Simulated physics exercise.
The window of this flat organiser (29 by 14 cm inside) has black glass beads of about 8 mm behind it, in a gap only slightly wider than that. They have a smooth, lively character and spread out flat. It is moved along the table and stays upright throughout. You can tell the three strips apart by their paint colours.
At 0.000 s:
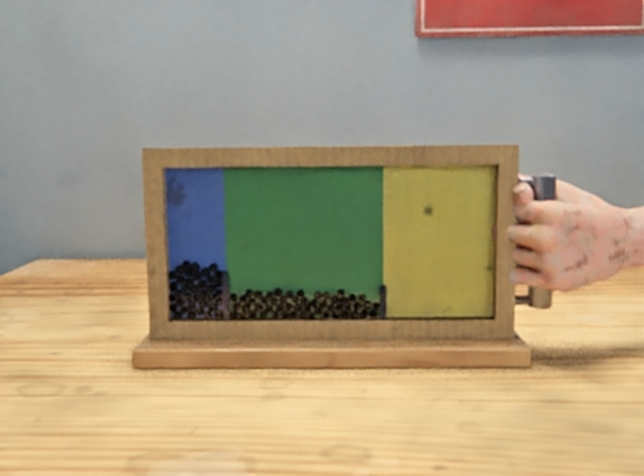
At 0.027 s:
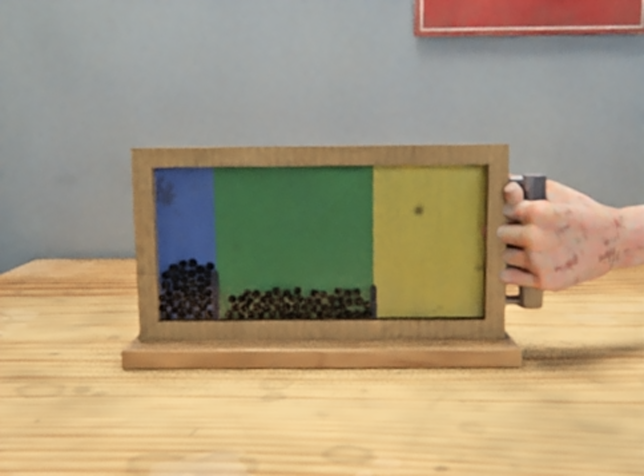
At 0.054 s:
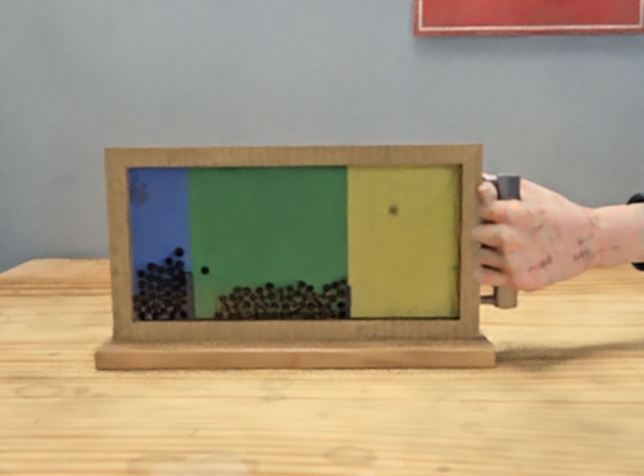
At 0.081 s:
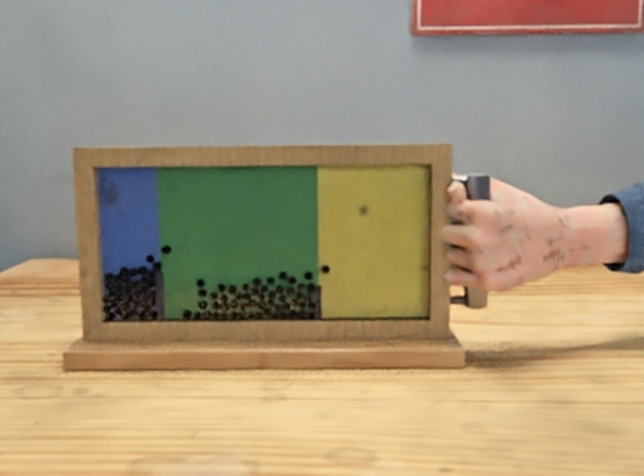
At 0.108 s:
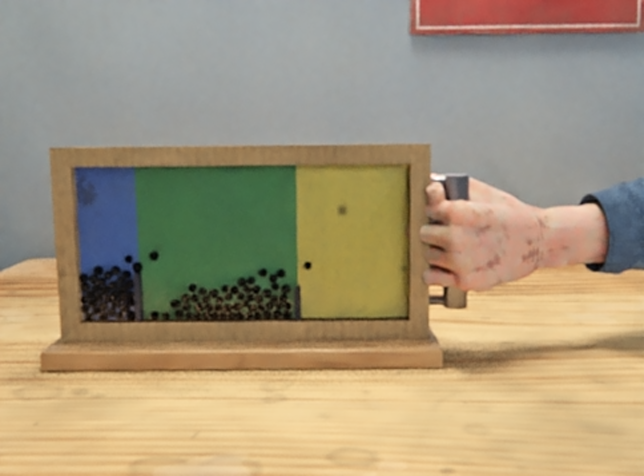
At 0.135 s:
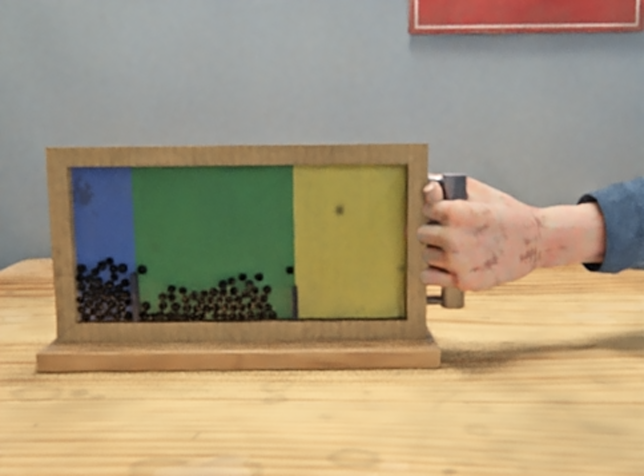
A hand gripping the handle slid a wooden box with blue, green and yellow strips to the left across a table, while the small black beads inside shifted and a few hopped above the pile.
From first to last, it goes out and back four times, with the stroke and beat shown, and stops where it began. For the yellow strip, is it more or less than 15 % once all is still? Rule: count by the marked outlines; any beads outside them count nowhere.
Yellow: More than 15 %.
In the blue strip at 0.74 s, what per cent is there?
About 30 percent of the load.
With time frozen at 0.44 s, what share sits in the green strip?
Share: Near 60 per cent.
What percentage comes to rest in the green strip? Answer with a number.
Near 55 in a hundred, I'd say.
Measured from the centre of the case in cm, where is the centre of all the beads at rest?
Offset approx. 1 cm left, 6 cm below.
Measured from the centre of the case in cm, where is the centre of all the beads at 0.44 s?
Offset approx. 6 cm left, 4 cm below.
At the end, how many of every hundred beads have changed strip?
Moved: Close to 35 %.
After 0.44 s, it is 4 cm to the left; the beads' middle is 6 cm left of and 4 cm below the centre; blue 30 %, green 60 %, yellow 10 %.
After 0.74 s, it is at its start; the beads' middle is 5 cm left of and 4 cm below the centre; blue 30 %, green 55 %, yellow 15 %.
After 1.00 s, it is at its start; the beads' middle is 4 cm left of and 4 cm below the centre; blue 25 %, green 60 %, yellow 15 %.
At rest by 1.9 s, it is at its start; blue 25 %, green 55 %, yellow 20 %.
